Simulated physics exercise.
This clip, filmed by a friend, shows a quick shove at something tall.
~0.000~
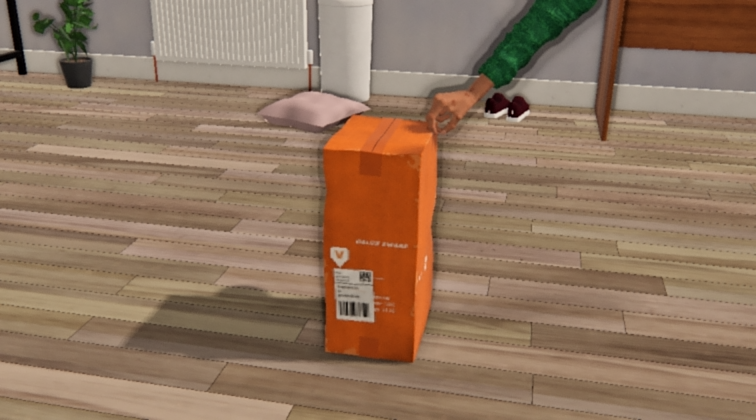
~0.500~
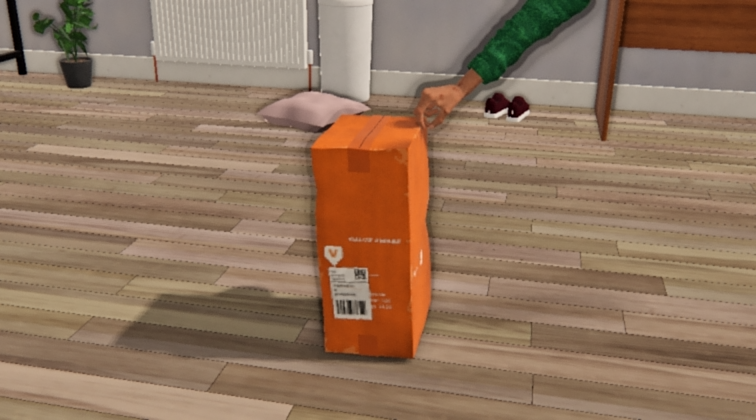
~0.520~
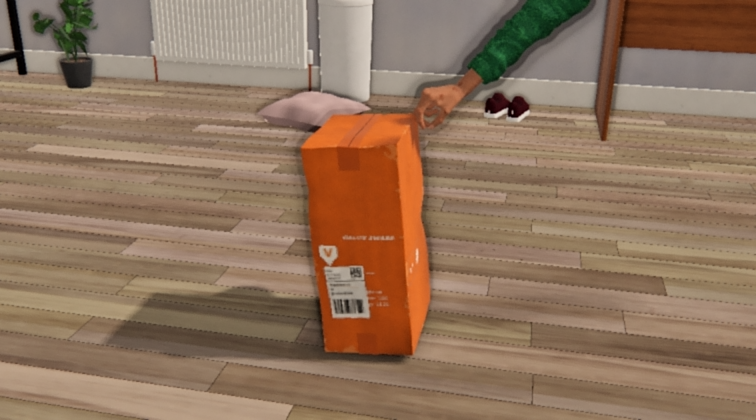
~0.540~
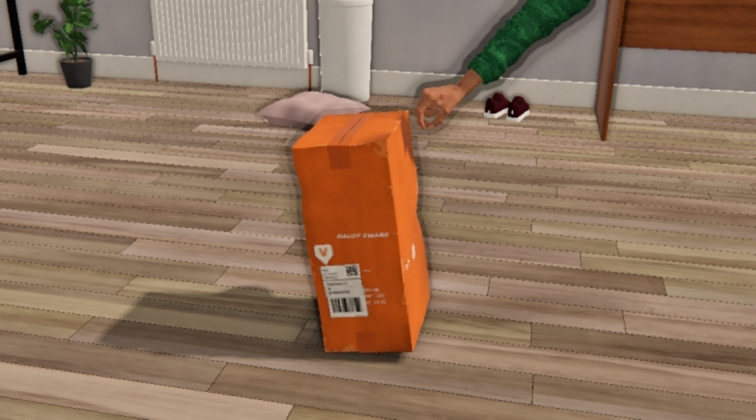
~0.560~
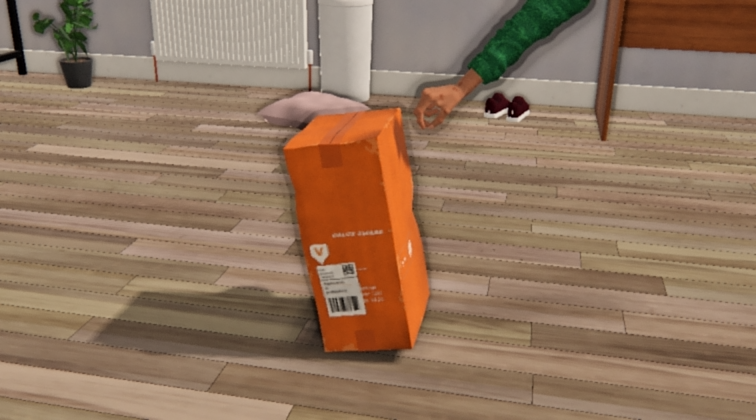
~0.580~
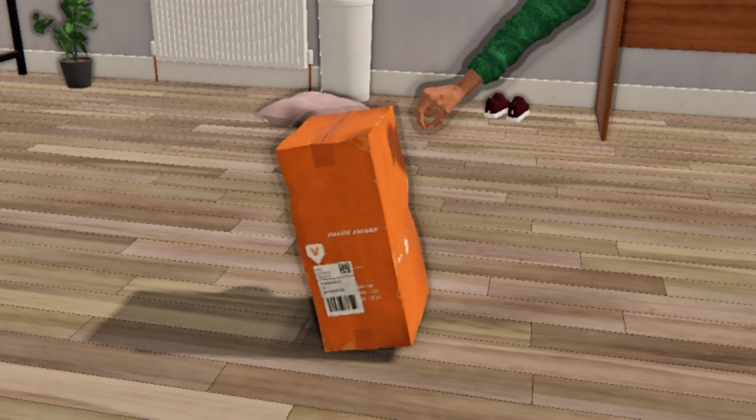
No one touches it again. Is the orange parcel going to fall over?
I think it will be knocked off balance for good.
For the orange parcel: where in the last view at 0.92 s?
I'd expect it close to (305, 225) in the last view.
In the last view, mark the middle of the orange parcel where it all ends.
Somewhere around pixel (242, 275).
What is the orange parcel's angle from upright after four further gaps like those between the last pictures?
It would lean something like 20° by then.
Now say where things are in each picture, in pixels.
The first frame shows orange parcel (382, 236) upright.
The second frame shows orange parcel (377, 234) 3° off upright.
The third frame shows orange parcel (372, 232) 6° off upright.
The fourth frame shows orange parcel (368, 230) 8° off upright.
The fifth frame shows orange parcel (363, 229) 10° off upright.
The sixth frame shows orange parcel (360, 227) 12° off upright.
After 0.92 s, orange parcel 41° off upright near (305, 225).
In the end (2.0 s), the orange parcel topples, near (242, 275).
